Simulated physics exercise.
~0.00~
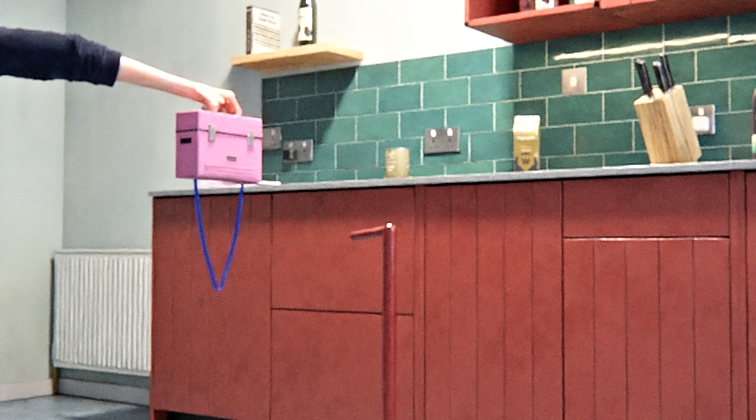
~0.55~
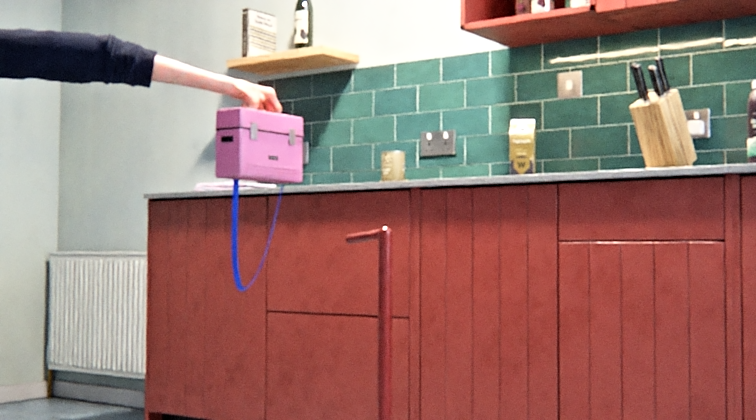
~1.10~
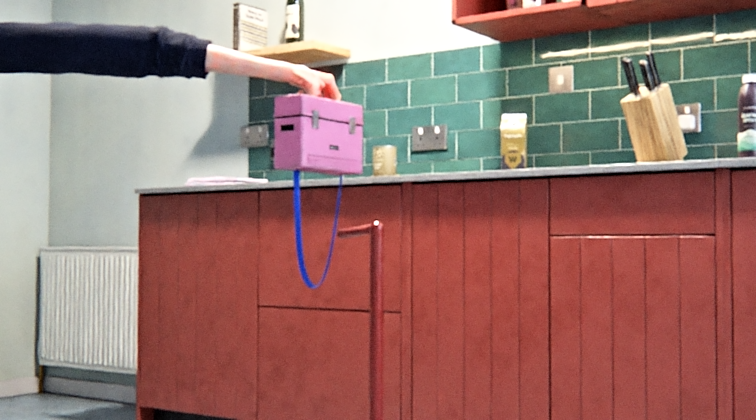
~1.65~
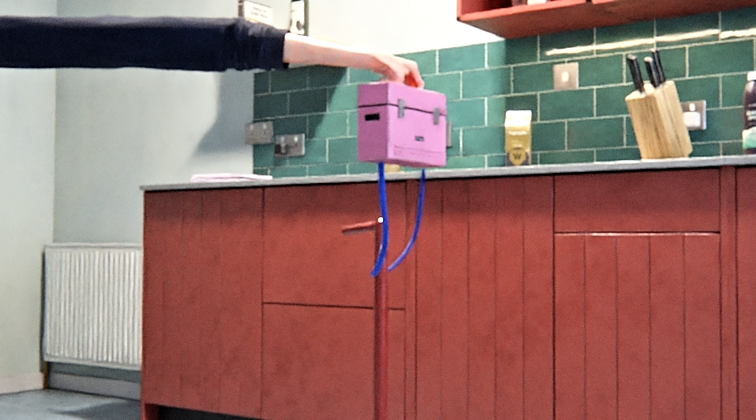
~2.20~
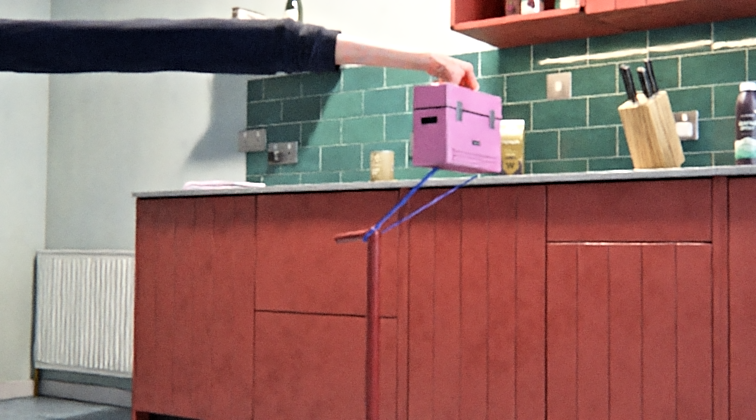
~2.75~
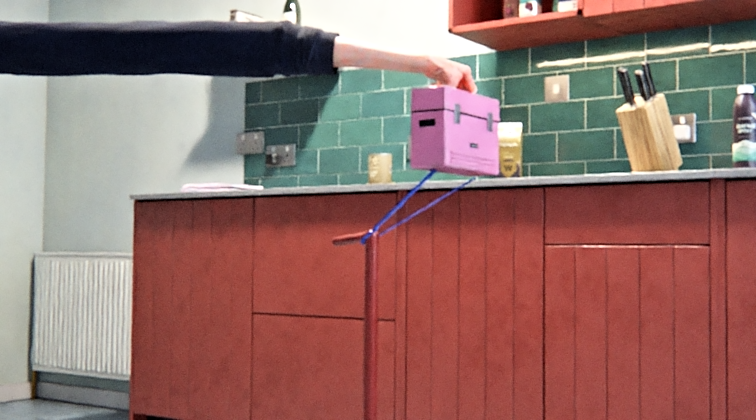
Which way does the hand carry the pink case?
The hand carries the pink case to the right, towards the red post and then past it.
